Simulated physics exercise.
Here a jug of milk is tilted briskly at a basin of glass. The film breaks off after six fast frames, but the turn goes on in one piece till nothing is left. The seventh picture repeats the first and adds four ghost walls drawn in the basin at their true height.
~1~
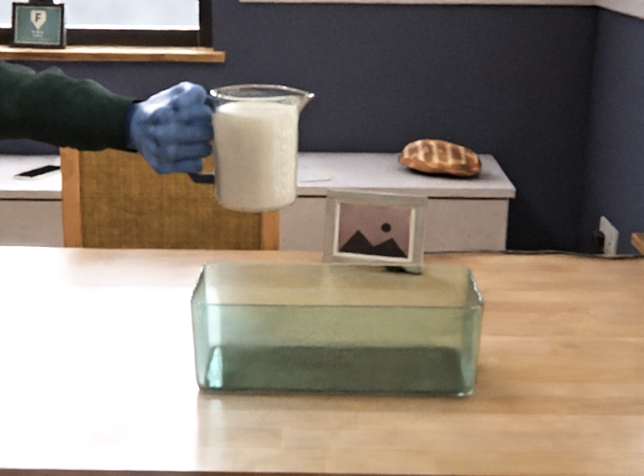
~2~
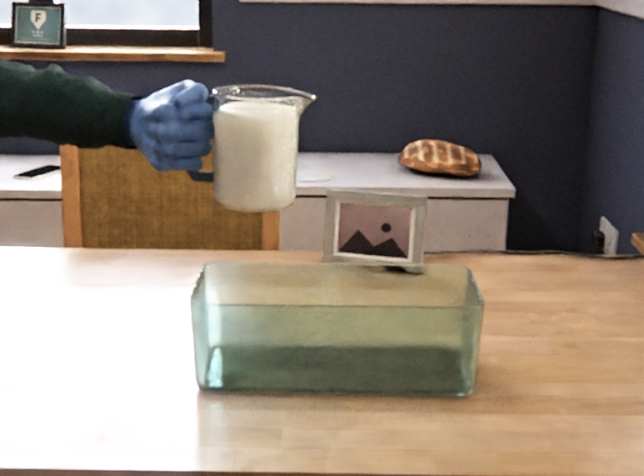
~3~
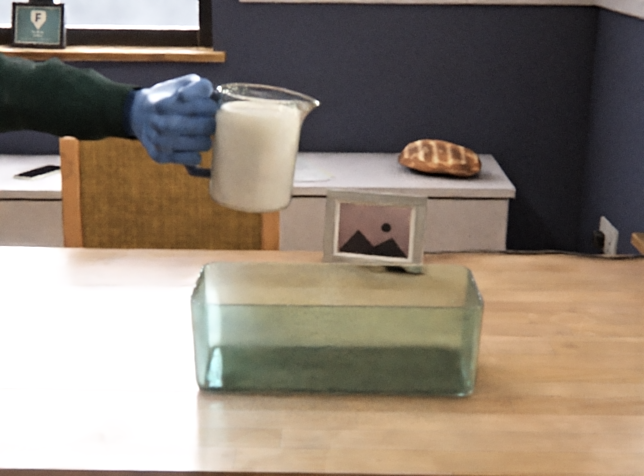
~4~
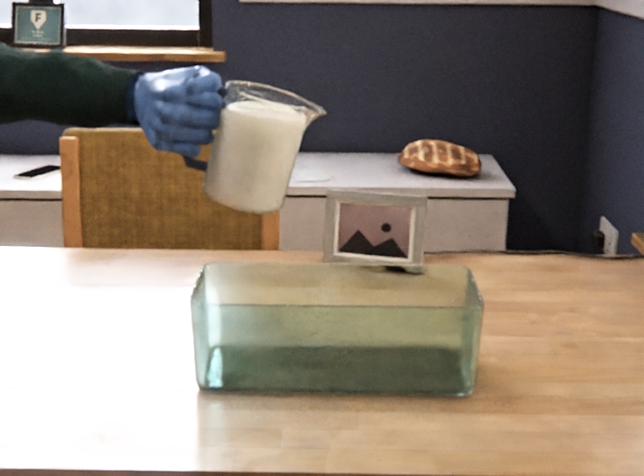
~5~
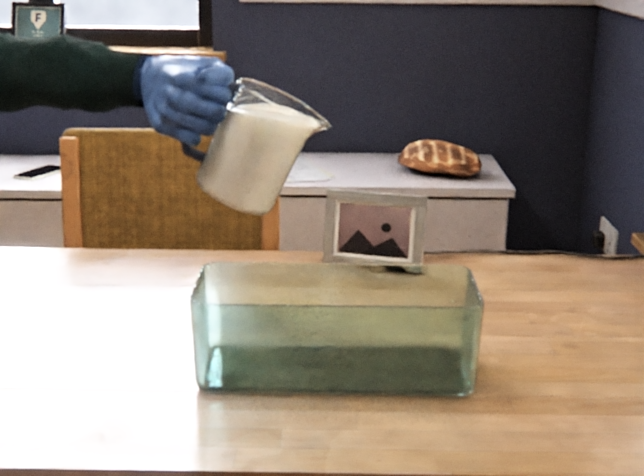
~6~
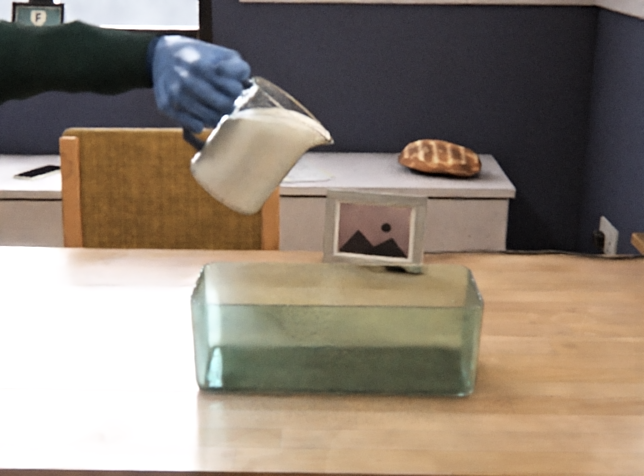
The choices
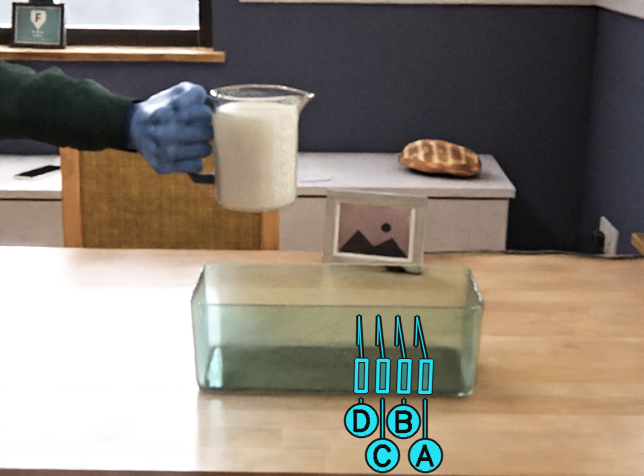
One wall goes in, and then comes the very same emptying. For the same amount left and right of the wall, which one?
Position C.
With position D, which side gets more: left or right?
The right side.
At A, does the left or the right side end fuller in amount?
The left side.
In cyan, A at (425, 399); B at (403, 399); C at (382, 399); D at (361, 398).
For position A, about 88 % ends left of the wall and 7 % right of it; 5 % is lost outside.
For position B, about 88 % ends left of the wall and 7 % right of it; 5 % is lost outside.
For position C, about 55 % ends left of the wall and 42 % right of it; 3 % is lost outside.
For position D, about 16 % ends left of the wall and 81 % right of it; 3 % is lost outside.
